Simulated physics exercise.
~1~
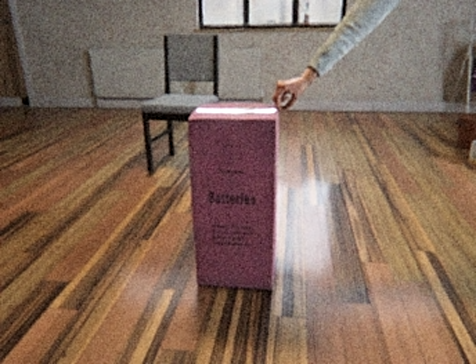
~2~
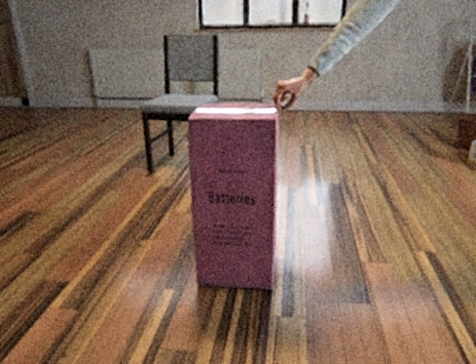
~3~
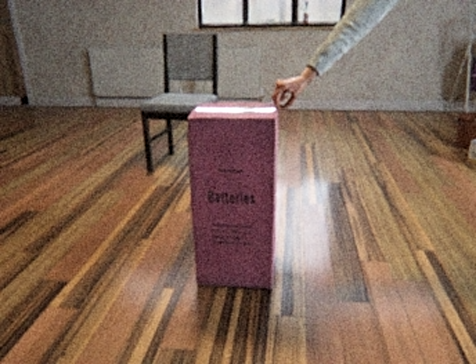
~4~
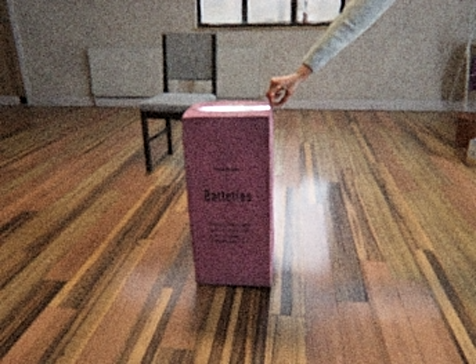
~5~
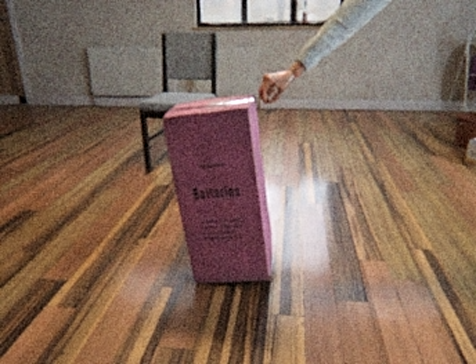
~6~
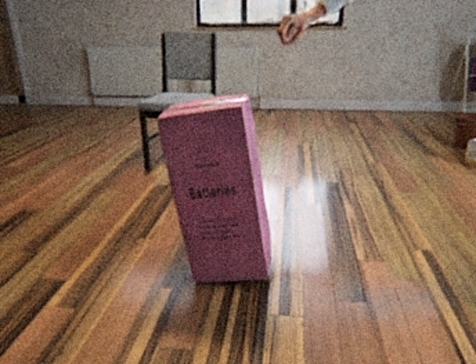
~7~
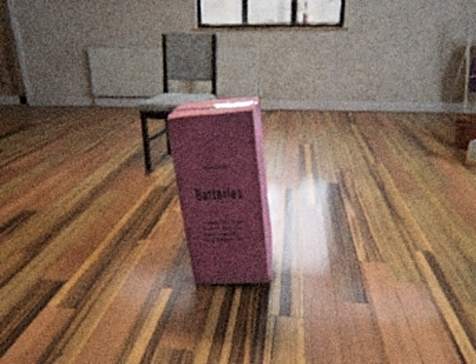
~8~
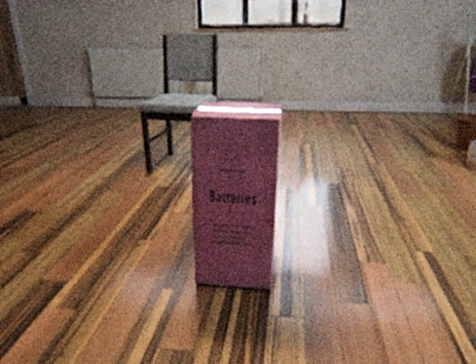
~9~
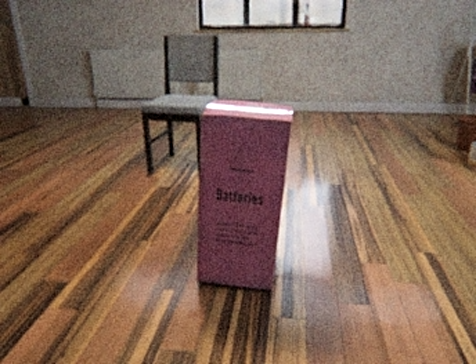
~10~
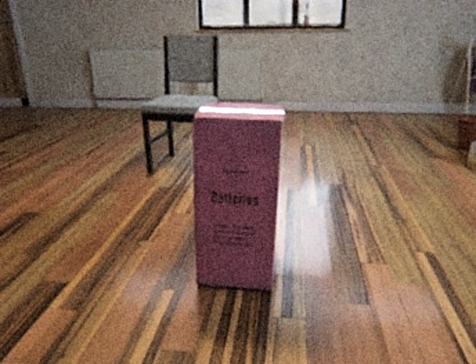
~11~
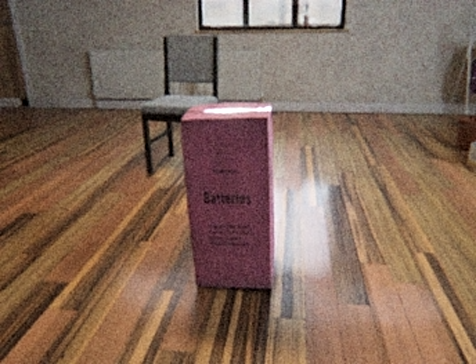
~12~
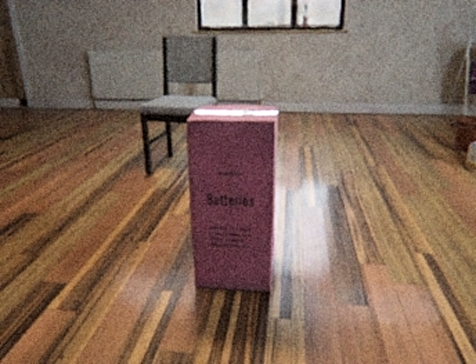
A tall pink parcel labelled as batteries stood on a shiny wooden floor near a chair until a hand pushed it near the top, tipping it left. The hand drew away, and the parcel rocked back, swayed slightly each way, and settled upright.
